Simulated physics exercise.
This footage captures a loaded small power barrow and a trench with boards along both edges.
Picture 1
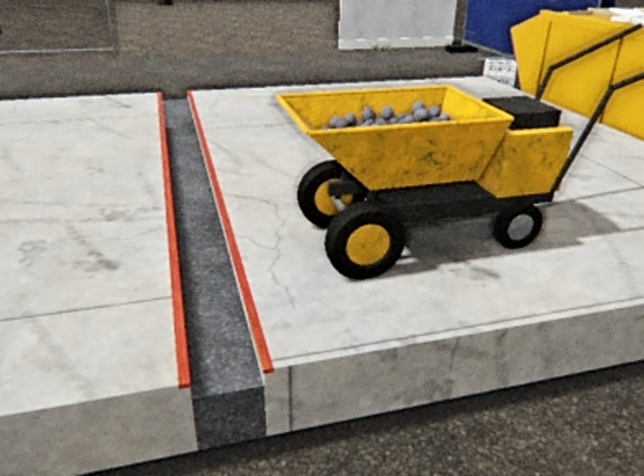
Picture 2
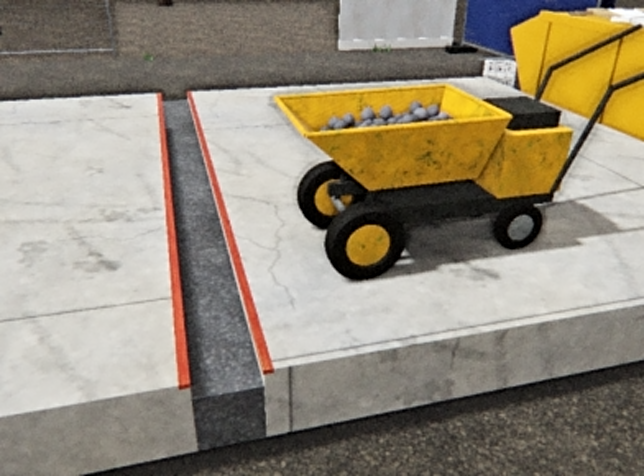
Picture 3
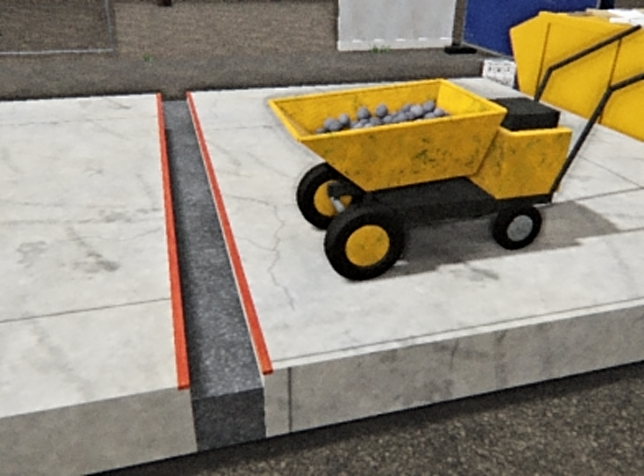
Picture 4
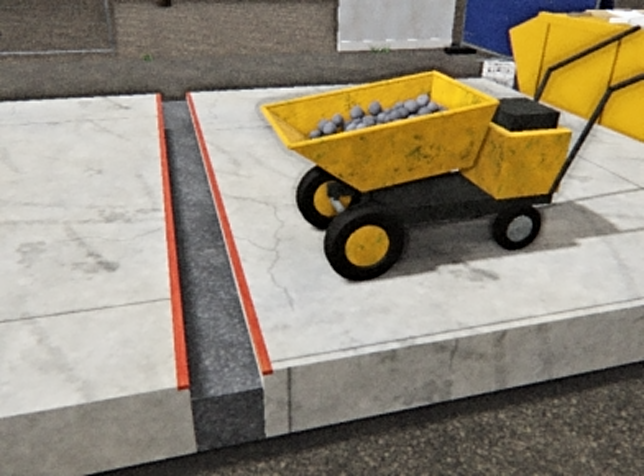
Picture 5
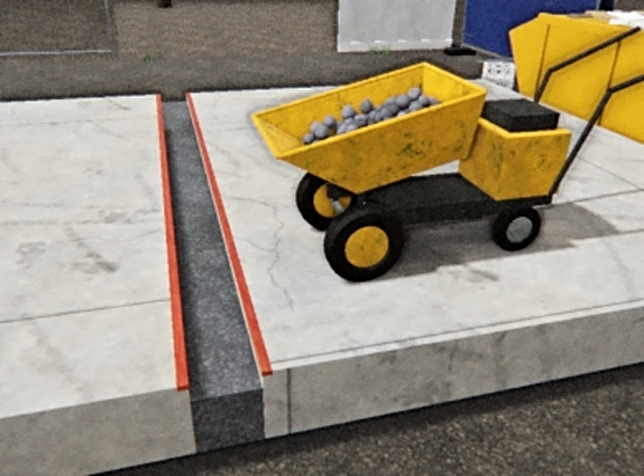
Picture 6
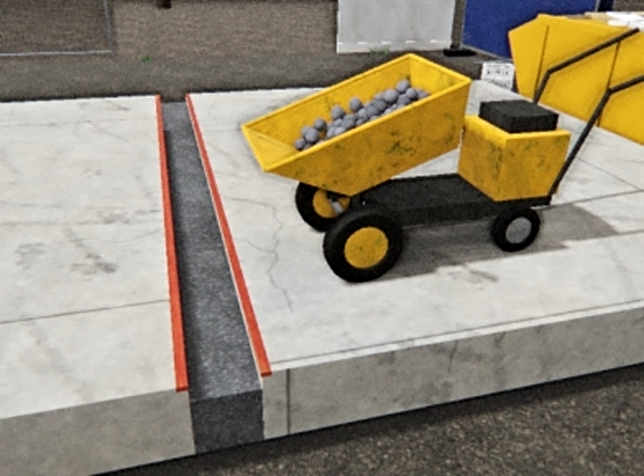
Yellow skip of a small power barrow loaded with round grey cobbles tilting forward to the left beside a narrow, orange-edged trench.
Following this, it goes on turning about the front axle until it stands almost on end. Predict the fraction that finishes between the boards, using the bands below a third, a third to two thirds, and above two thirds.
Its aim will yield a share of a third to two thirds.
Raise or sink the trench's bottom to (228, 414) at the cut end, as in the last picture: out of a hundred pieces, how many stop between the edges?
Estimated share: Approx. 80 %.
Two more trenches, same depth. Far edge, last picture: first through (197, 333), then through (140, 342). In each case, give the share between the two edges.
Lab note: Case 1 near 30 percent, case 2 near 80 percent.
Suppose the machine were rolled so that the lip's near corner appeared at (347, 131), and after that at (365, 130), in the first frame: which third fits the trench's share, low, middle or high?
First: In the middle band; second: The middle third.
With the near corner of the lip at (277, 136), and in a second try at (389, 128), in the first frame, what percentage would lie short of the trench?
First try: Some 0 %; second try: 30 %.
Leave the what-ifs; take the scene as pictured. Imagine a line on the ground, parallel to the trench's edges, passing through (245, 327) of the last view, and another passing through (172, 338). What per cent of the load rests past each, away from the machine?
I'd say some 70 in a hundred, and after that 20 in a hundred.
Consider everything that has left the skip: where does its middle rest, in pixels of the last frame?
Somewhere around (196, 268) in the final view.
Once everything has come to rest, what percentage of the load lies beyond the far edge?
15 percent.
Shortly afterwards, skip tipped steeply; the whole lot in the skip.
Next, skip tipped right over; near two thirds in the skip; near a third in or heaped over the trench; only a few beyond it.
Some moments later, skip tipped right over; near a quarter in the skip; near half in or heaped over the trench; near a quarter beyond it.
In the end, skip tipped right over; near a quarter in the skip; near half in or heaped over the trench; near a quarter beyond it.
